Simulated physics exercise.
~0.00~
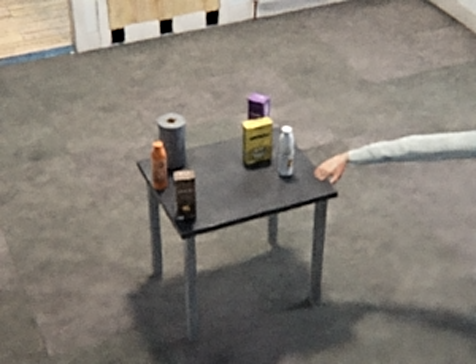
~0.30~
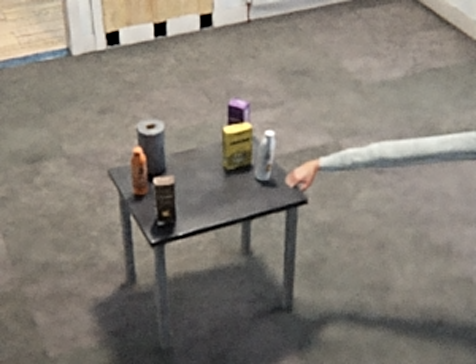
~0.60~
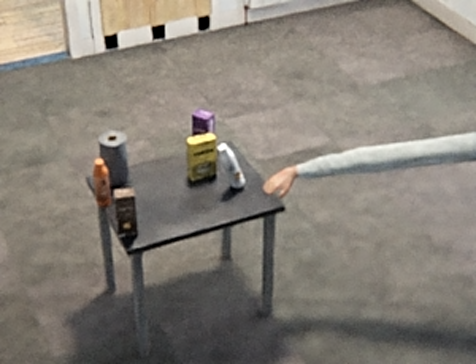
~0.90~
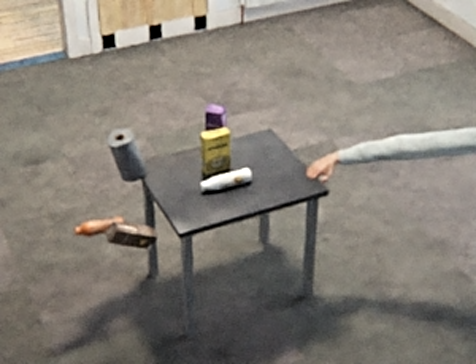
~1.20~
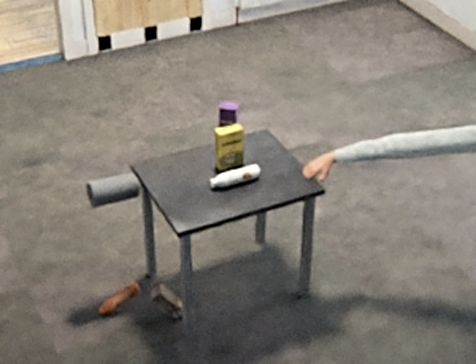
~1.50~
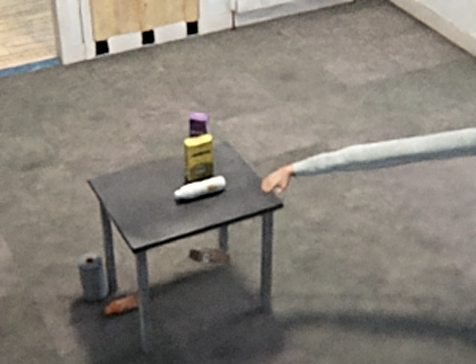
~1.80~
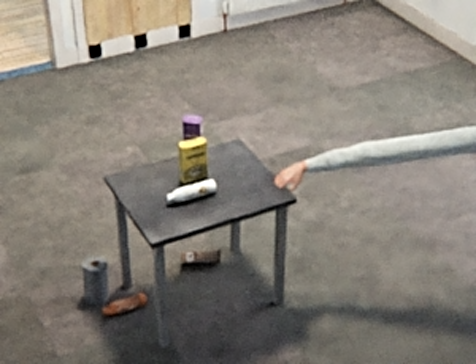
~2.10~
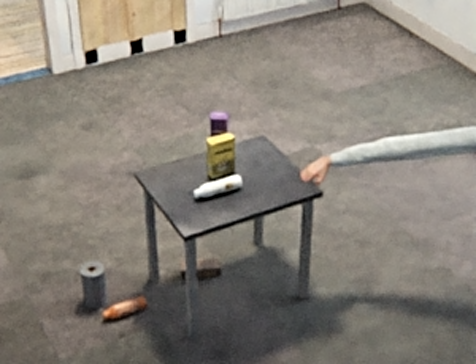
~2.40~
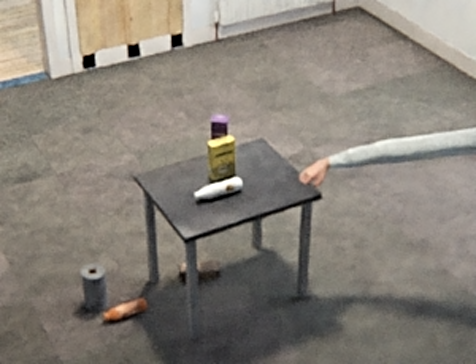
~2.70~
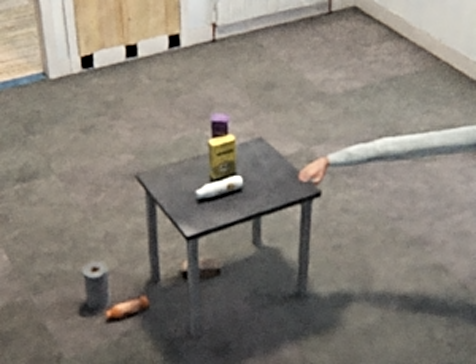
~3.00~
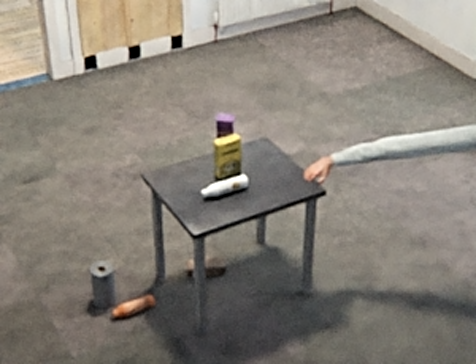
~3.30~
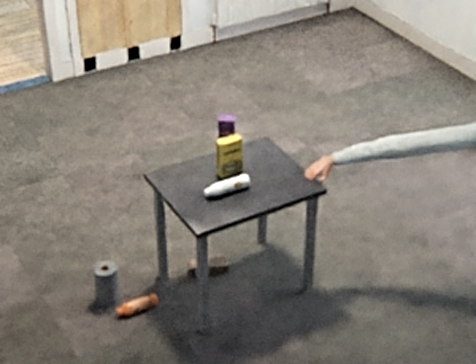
On a grey floor, a hand jerking a small table, toppling a white bottle and spilling three items off the left side.
